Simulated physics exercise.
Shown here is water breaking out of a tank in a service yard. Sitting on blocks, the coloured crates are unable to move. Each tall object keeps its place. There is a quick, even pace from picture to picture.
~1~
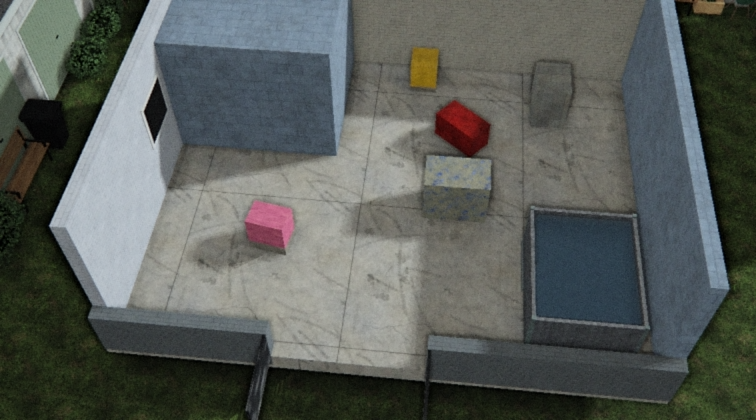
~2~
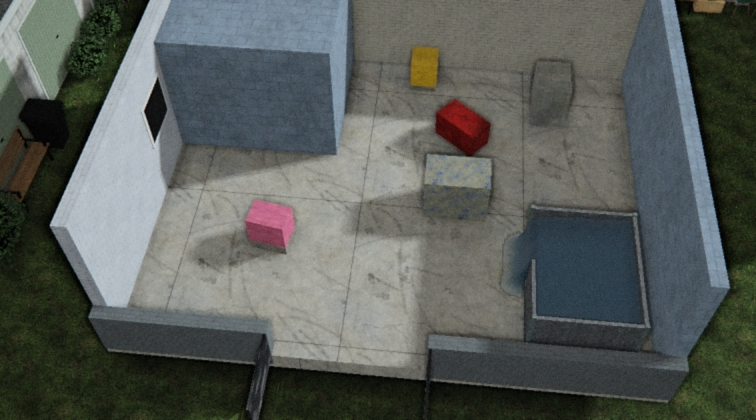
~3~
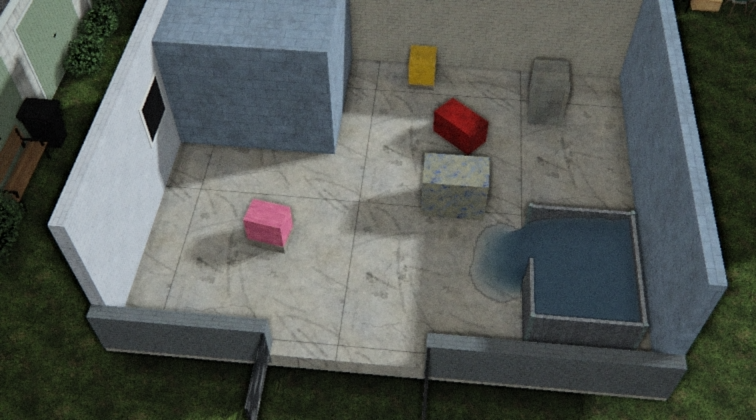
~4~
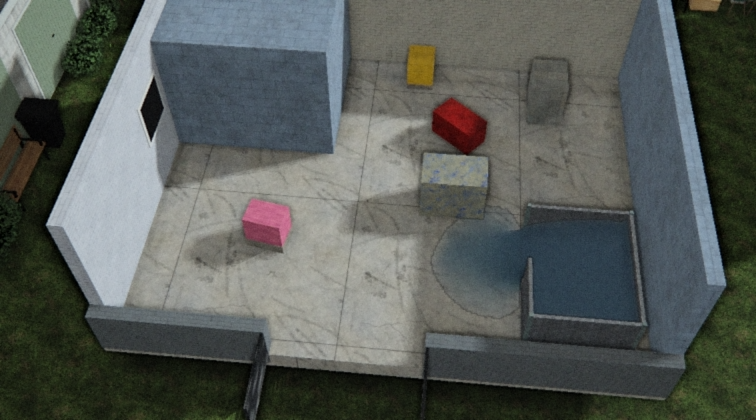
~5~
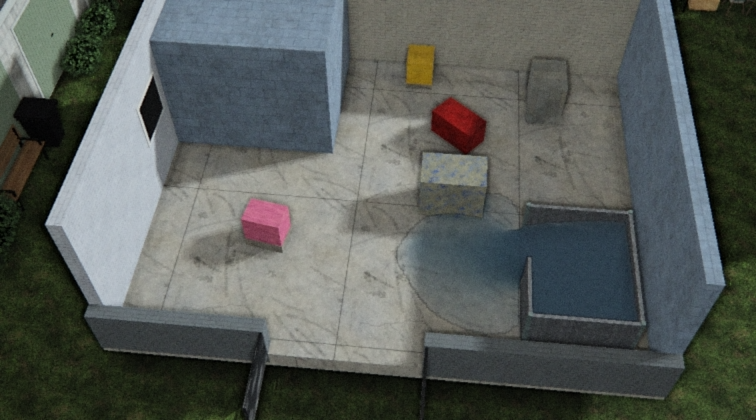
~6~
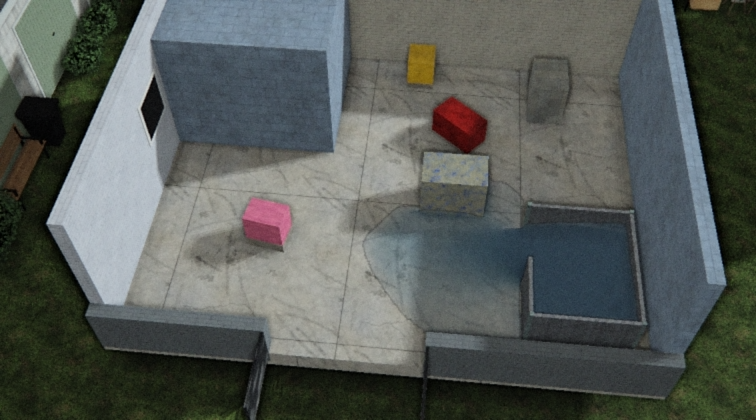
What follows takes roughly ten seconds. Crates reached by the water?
At the end, the pink crate will not stay dry. The red crate will not stay dry. The yellow crate will come through untouched.
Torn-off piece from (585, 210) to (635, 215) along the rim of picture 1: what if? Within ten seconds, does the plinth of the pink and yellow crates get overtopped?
In that case the pink one is never flooded and the yellow one is flooded.
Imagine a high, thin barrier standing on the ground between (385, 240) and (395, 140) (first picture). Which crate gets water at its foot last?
The yellow one.
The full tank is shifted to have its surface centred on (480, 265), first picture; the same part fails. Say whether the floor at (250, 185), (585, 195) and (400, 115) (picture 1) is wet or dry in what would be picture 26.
The first spot is inundated, the second not reached, and the third not reached.
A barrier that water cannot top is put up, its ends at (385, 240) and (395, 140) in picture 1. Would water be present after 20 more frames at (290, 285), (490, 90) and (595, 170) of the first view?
Outcome by spot, in order - watered, watered, unwatered.
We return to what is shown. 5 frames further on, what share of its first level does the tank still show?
My best guess is about 62 per cent.
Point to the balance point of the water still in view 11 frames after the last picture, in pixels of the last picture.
Point: (456, 262).
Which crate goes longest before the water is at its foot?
Coming in last, the yellow one.
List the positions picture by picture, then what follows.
The first frame shows the open tank at (586, 268) is whole and still.
In the second frame, the front is at (521, 236), out from the gap at (530, 254).
In the third frame, water pours out at (528, 255) and has run to (477, 281).
In the fourth frame, water pours out at (526, 255) and has run to (435, 263).
In the fifth frame, water pours out at (525, 255) and has run to (401, 254).
In the sixth frame, the front is at (370, 240), out from the gap at (526, 254).
A moment on, water covers 35 % of the floor; the pink crate water round its plinth, the red crate water round its plinth, the yellow crate not reached.
Next, water covers 55 % of the floor; the pink crate water round its plinth, the red crate water round its plinth, the yellow crate not reached.
Then, water covers 60 % of the floor; the pink crate water round its plinth, the red crate water round its plinth, the yellow crate not reached.
Later, water covers 65 % of the floor; the pink crate water round its plinth, the red crate water round its plinth, the yellow crate water round its plinth.
In the end, water covers 90 % of the floor; the pink crate was topped, the red crate was topped, the yellow crate stayed above the water.
